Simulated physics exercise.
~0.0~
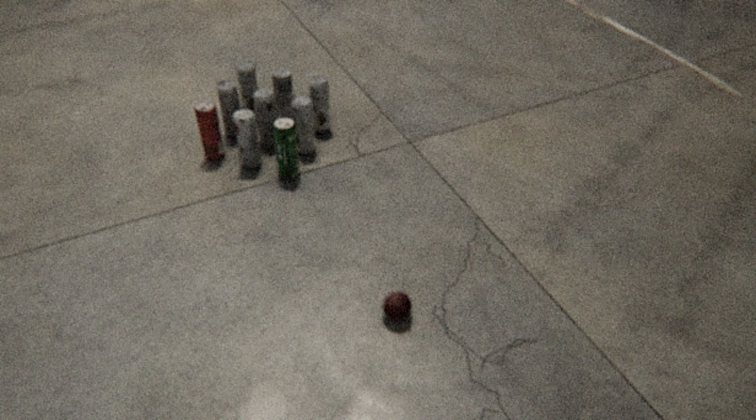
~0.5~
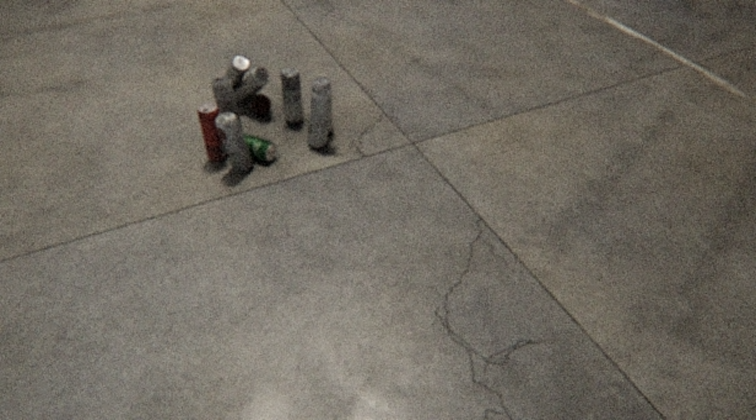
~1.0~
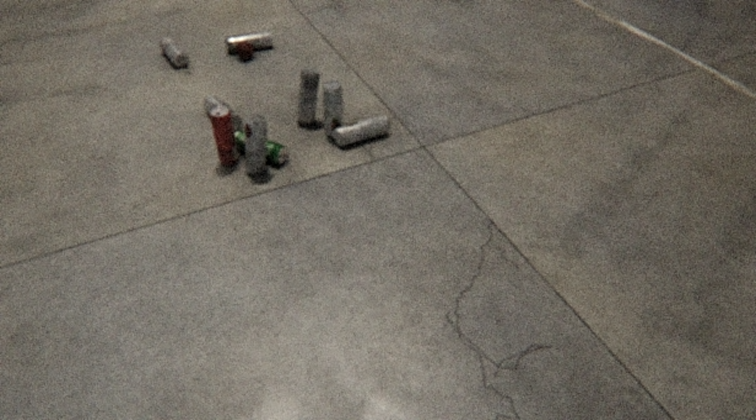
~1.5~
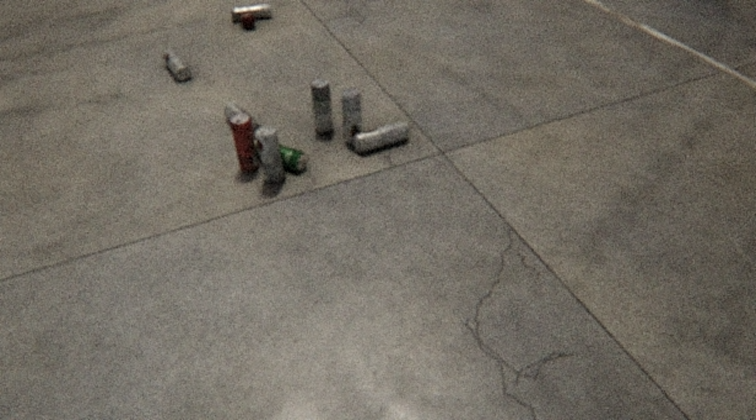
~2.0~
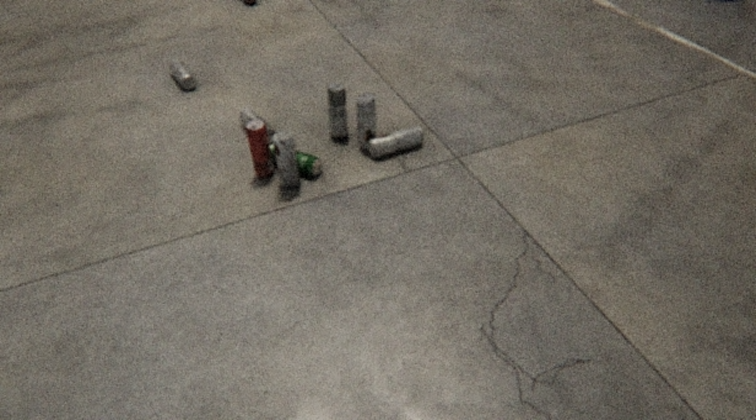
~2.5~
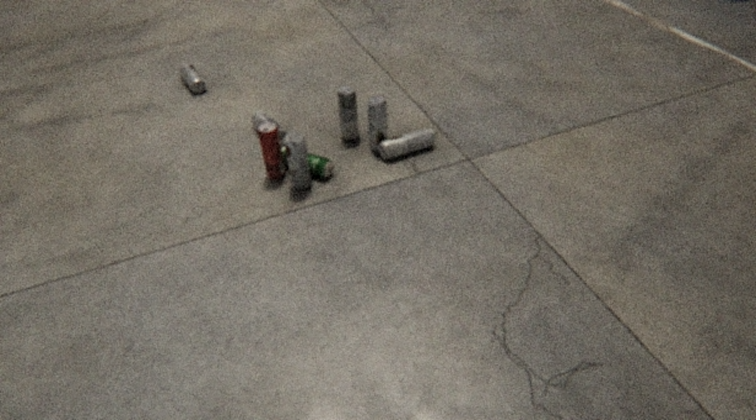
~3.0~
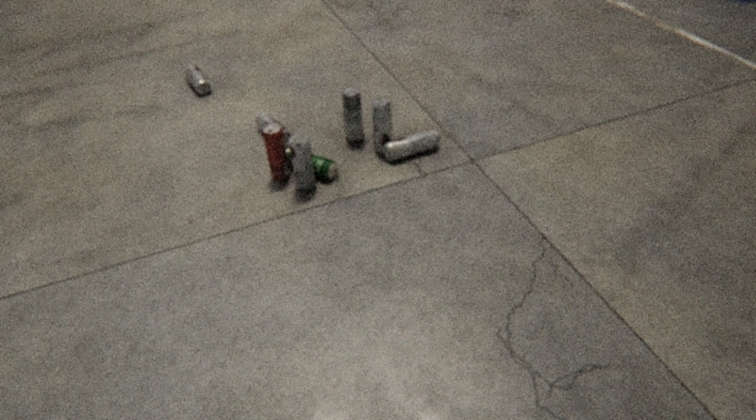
Nine upright tubes are struck by a dark ball and five topple, the red one standing.
